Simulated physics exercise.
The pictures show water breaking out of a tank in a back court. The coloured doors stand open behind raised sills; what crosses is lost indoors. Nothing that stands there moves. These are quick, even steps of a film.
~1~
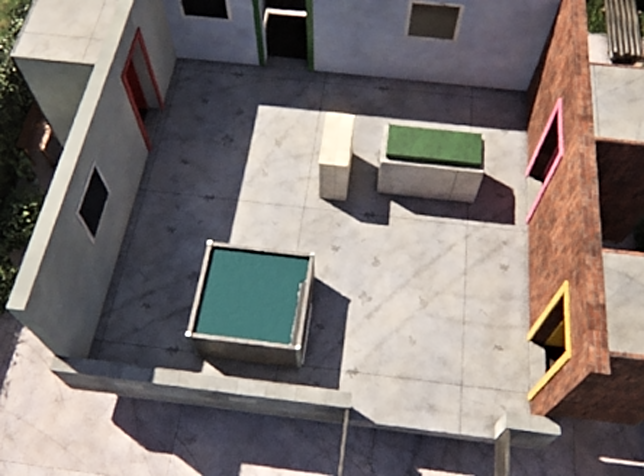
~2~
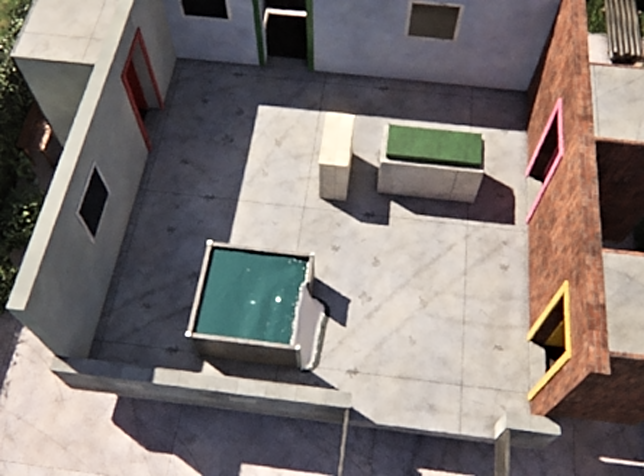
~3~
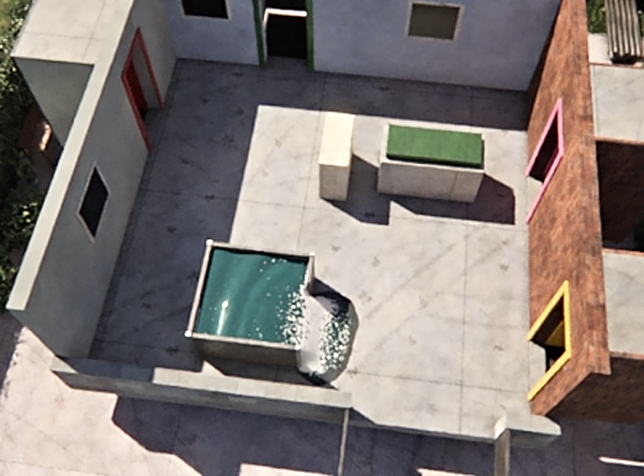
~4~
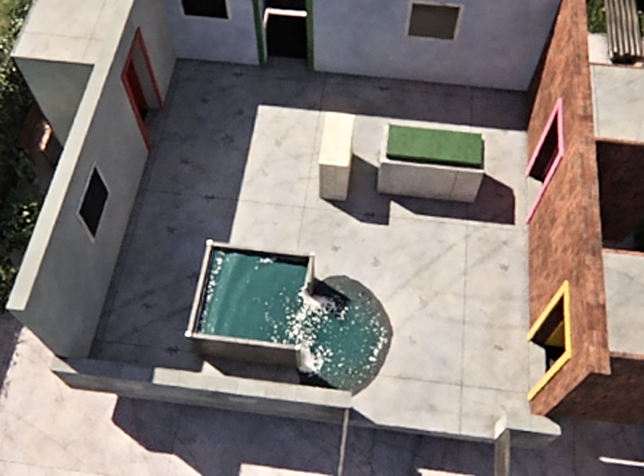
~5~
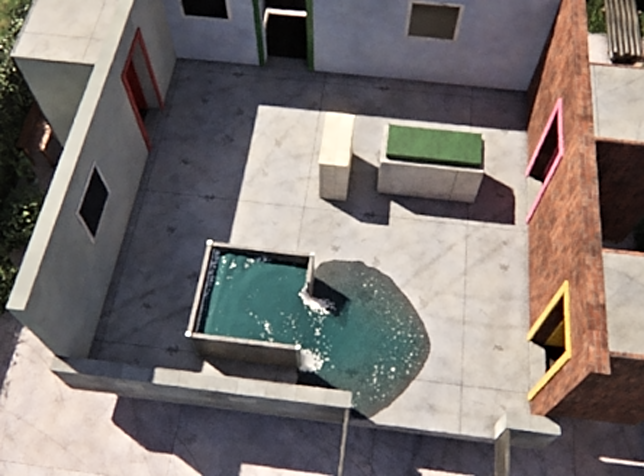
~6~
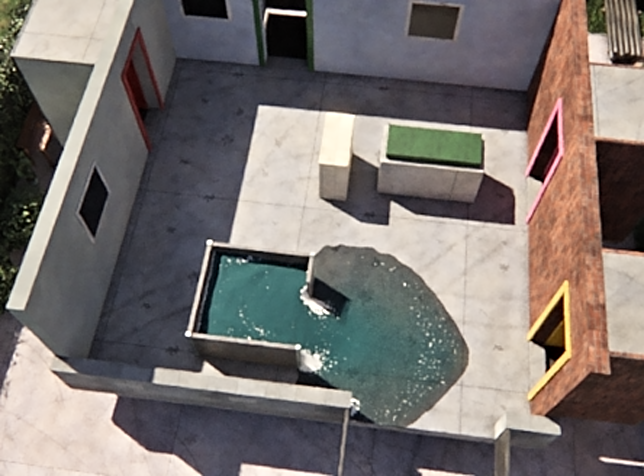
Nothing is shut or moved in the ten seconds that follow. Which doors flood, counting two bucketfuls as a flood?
In the end: The green door holds within the limit; the pink door holds within the limit; the red door holds within the limit; the yellow door floods.
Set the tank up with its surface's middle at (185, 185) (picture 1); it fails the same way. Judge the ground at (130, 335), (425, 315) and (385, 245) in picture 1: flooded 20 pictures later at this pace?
In turn: Free of water, covered, wet.
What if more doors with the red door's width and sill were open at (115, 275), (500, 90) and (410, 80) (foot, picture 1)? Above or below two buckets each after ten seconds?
One after the other: Keeps below it, takes more, keeps below it.
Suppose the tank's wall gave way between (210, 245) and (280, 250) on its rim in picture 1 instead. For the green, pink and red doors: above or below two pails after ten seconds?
Green takes more; pink holds; red takes more.
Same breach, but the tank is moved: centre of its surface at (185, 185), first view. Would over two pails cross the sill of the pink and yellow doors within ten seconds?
In short: Pink door floods; yellow door floods.
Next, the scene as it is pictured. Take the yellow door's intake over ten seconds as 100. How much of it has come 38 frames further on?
Roughly 100 per cent.
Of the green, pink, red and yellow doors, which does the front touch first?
It is the door marked yellow.
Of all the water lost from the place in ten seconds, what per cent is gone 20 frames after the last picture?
Near 65 in a hundred.
A moment on, water covers 25 % of the floor; the green door not reached, the pink door not reached, the red door not reached, the yellow door over two buckets in.
Next, water covers 30 % of the floor; the green door not reached, the pink door wet at the sill, nothing in, the red door not reached, the yellow door far over two buckets in.
Then, water covers 35 % of the floor; the green door not reached, the pink door wet at the sill, nothing in, the red door not reached, the yellow door far over two buckets in.
Later, water covers 45 % of the floor; the green door not reached, the pink door wet at the sill, nothing in, the red door not reached, the yellow door far over two buckets in.
In the end, water covers 70 % of the floor; the green door wet at the sill, nothing in, the pink door wet at the sill, nothing in, the red door not reached, the yellow door far over two buckets in.
